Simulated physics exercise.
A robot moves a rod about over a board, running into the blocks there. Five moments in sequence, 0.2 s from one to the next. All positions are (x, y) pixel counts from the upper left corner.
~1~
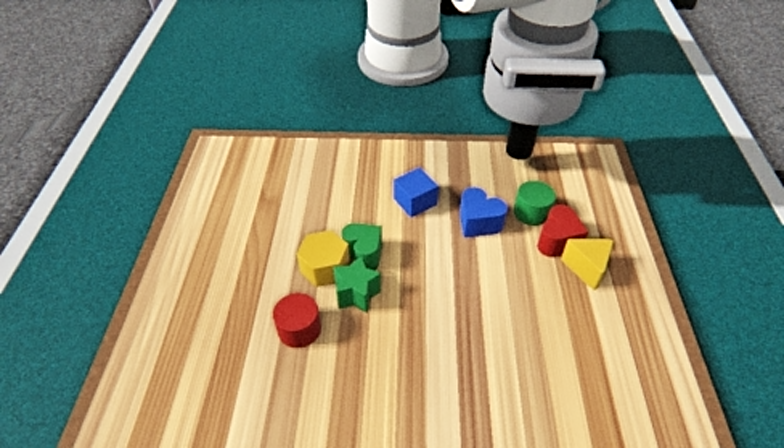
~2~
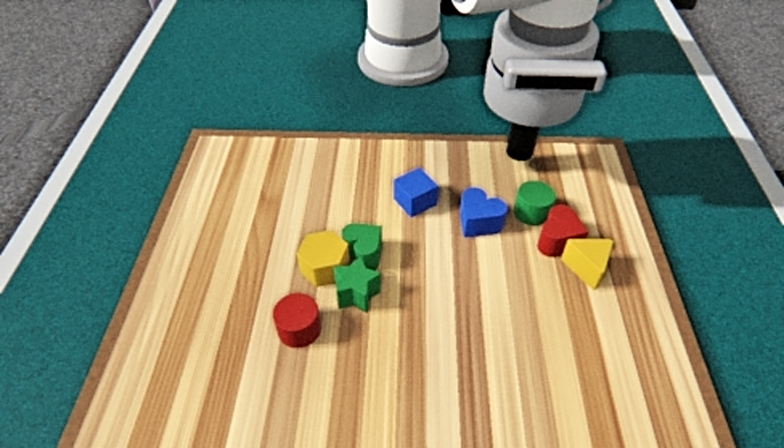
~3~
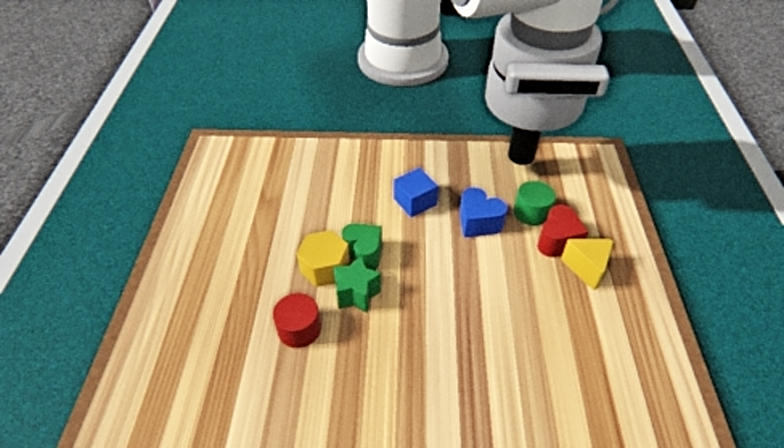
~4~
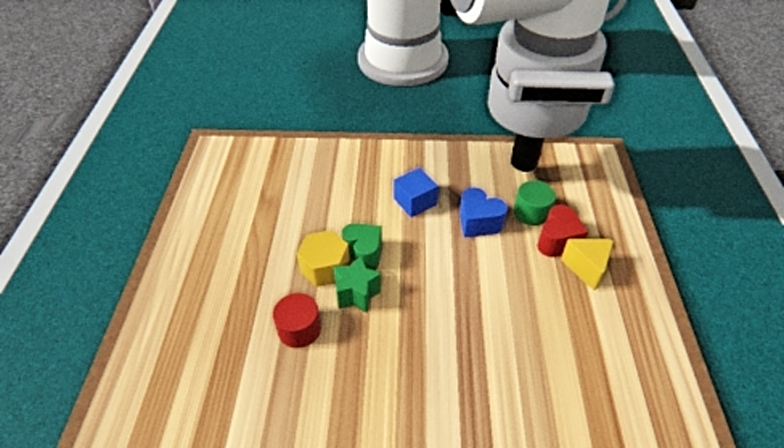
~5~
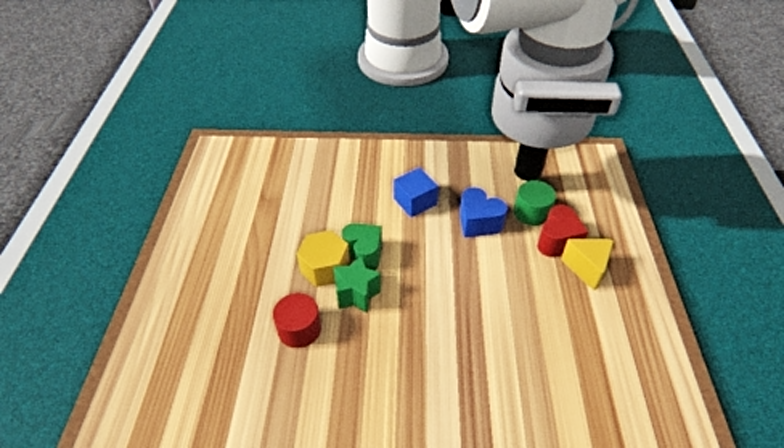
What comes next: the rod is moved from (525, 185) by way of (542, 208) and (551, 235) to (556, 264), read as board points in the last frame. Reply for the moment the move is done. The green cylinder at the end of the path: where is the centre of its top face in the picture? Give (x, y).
The green cylinder ends near (524, 236).
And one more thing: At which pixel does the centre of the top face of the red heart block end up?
It sits at (592, 275).
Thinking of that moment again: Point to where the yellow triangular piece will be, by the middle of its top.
It should be at (629, 290) by then.
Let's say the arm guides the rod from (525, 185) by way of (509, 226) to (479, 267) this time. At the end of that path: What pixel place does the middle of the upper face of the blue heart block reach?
I think it will end close to (468, 217).
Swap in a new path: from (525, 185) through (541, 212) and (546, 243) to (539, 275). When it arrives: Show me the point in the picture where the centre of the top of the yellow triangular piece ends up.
My best guess is (623, 281).
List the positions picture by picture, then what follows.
The first picture shows tip of the rod at (519, 152), middles of tops, blue heart block at (482, 204), green cylinder at (537, 193), red heart block at (564, 223), yellow triangular piece at (594, 250).
The second picture shows rod at (519, 153), nothing pushed.
The third picture shows rod at (521, 157), nothing pushed.
The fourth picture shows rod at (524, 164), nothing pushed.
The fifth picture shows rod at (528, 173), blue heart block at (482, 204), green cylinder at (537, 193), red heart block at (564, 223), yellow triangular piece at (594, 250).
On the path given first. One third of the way, rod at (546, 196); green cylinder at (537, 211); red heart block at (569, 226).
Two thirds of the way, rod at (555, 223); green cylinder at (528, 228); red heart block at (577, 245); yellow triangular piece at (606, 267), turned 25° anticlockwise.
At the end, rod at (560, 252); blue heart block unmoved; green cylinder at (524, 236); red heart block at (592, 275), turned 25° anticlockwise; yellow triangular piece at (629, 290), turned 45° anticlockwise.
